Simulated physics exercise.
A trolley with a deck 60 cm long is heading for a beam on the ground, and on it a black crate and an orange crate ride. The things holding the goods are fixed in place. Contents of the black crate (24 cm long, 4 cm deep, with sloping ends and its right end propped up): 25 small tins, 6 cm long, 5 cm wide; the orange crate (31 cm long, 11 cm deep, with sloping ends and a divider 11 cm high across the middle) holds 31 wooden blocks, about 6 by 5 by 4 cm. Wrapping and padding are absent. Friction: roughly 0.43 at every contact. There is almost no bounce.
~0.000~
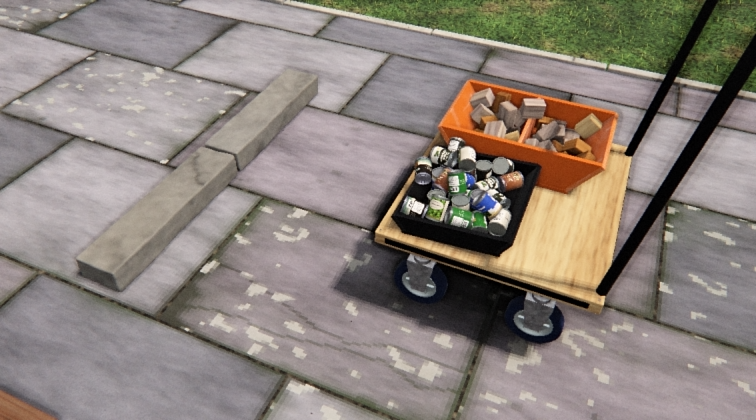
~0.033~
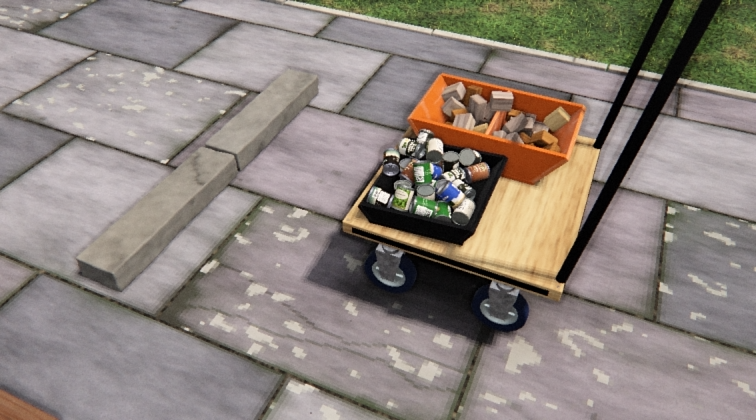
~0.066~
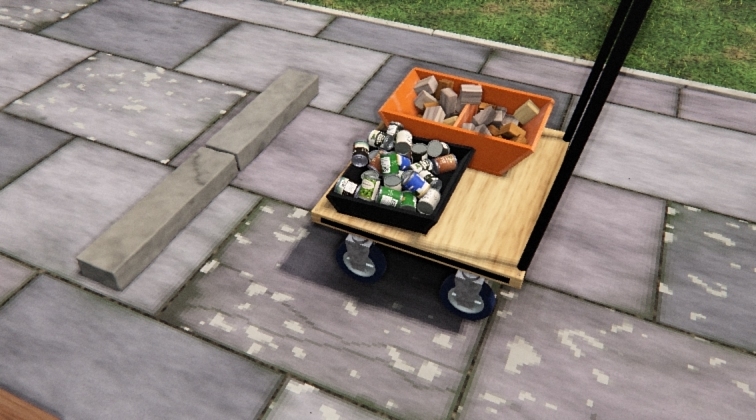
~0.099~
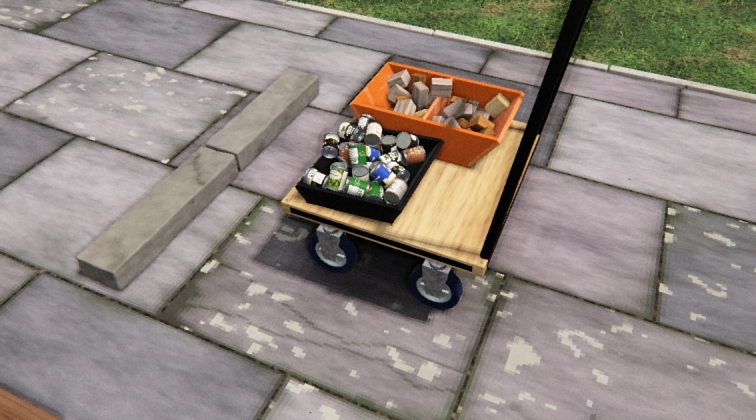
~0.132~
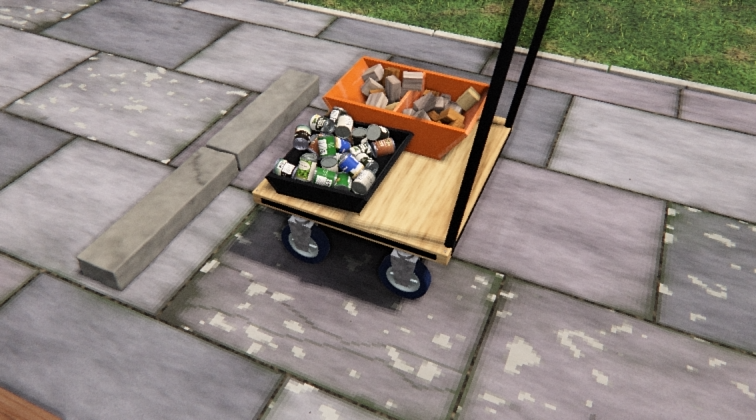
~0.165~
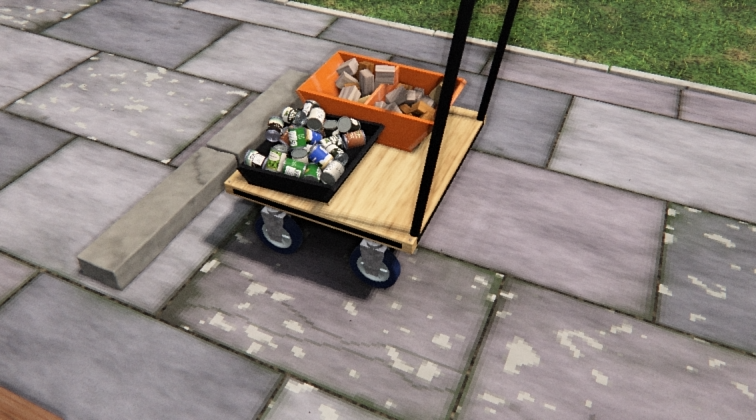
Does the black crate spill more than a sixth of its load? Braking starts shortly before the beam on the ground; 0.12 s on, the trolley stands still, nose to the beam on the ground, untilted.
The amount that drops out surpasses a sixth.
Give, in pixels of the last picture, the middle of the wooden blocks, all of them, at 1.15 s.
Near (305, 84) in pixels.
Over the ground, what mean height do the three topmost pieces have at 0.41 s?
I'd say near 46 cm.
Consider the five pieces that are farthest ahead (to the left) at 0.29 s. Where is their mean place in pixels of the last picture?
(194, 104).
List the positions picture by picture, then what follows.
In the first picture (each is followed by its nearest rim corner in this view), black crate, (509, 241); orange crate, (602, 165); 75 cm short of the stop; none out.
The second picture shows black crate, (471, 229); orange crate, (566, 156); 65 cm short of the stop.
The third picture shows black crate, (434, 218); orange crate, (532, 148); 56 cm short of the stop.
The fourth picture shows black crate, (399, 208); orange crate, (498, 139); 46 cm short of the stop.
The fifth picture shows black crate, (365, 197); orange crate, (466, 131); 36 cm short of the stop.
The sixth picture shows black crate, (332, 187); orange crate, (434, 123); 26 cm short of the stop; none out.
After 0.19 s, the brake bites.
After 0.29 s, black crate 23 in, 2 out and orange crate 31 in, 0 out.
After 0.41 s, black crate 12 in, 13 out and orange crate 31 in, 0 out.
After 0.64 s, black crate 12 in, 13 out and orange crate 31 in, 0 out.
Outcome (at 1.15 s), black crate 12 in, 13 out and orange crate 31 in, 0 out. Asked share, 13 of 25, 52 per cent.
